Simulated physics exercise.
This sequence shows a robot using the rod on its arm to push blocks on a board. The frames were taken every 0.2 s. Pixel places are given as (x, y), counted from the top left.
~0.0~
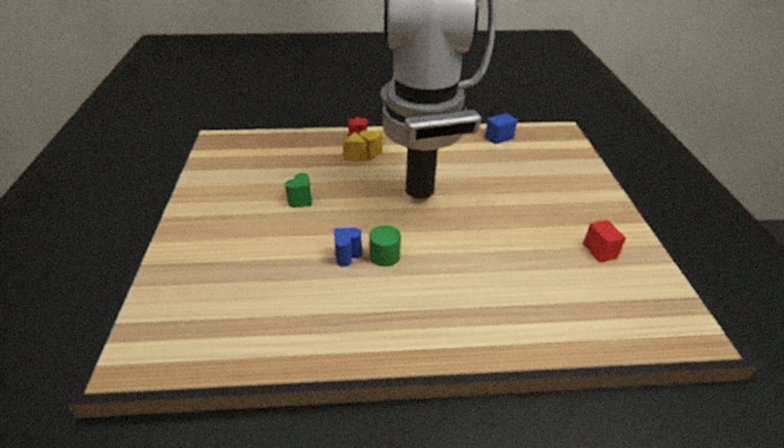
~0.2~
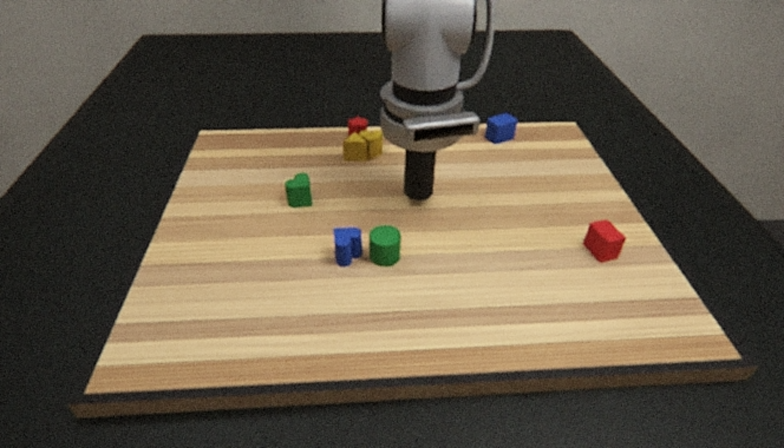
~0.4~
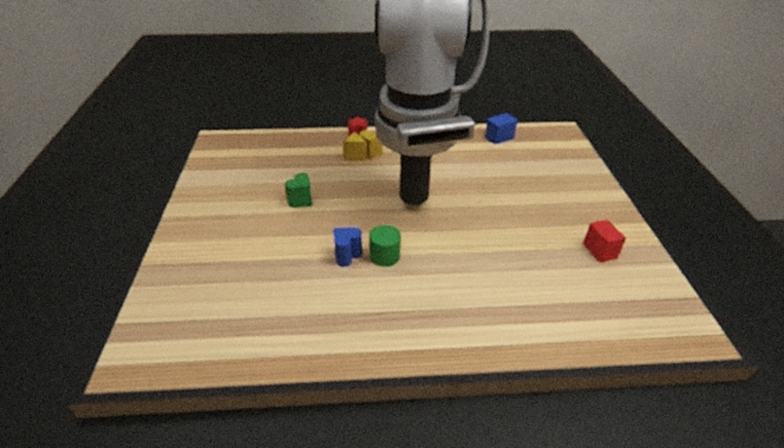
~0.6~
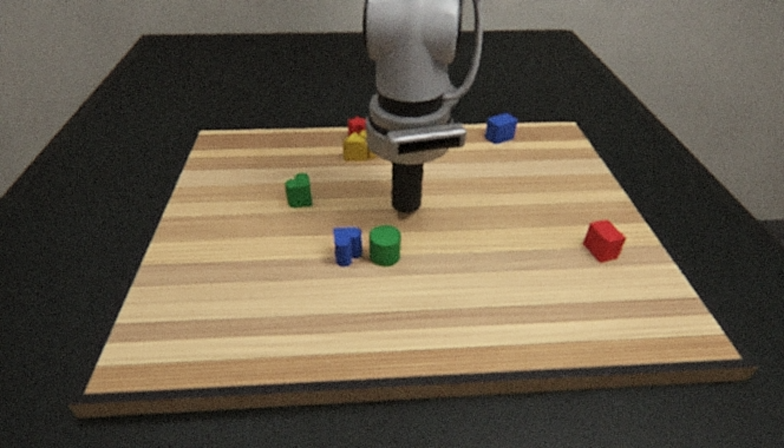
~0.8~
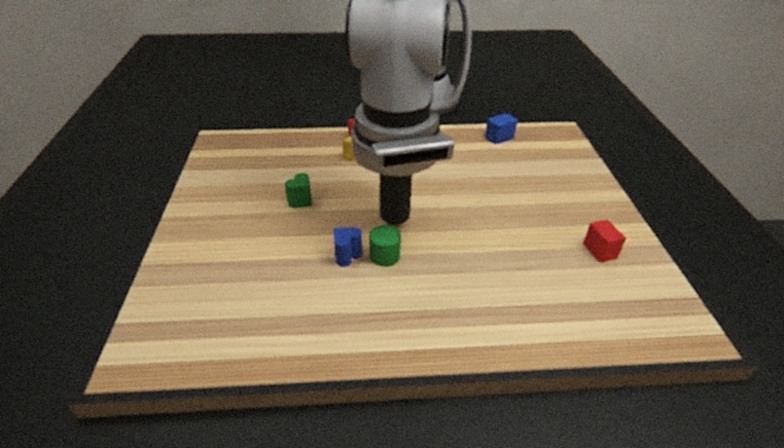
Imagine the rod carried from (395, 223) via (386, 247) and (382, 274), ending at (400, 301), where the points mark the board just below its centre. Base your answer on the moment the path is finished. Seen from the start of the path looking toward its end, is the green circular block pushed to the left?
Final answer: No.
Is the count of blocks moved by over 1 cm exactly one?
Going by the path, yes.
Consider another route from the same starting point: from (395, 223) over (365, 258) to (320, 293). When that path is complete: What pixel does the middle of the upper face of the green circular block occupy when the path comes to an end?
(382, 259)
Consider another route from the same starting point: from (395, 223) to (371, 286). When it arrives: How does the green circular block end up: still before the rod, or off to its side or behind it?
I believe the green circular block keeps its place ahead of the rod.
On the path given first. One third of the way, rod (386, 239); green circular block (381, 248).
Two thirds of the way, rod (382, 266); green circular block (377, 278).
At the end, rod (400, 293); blue heart block unmoved; green circular block (376, 301).
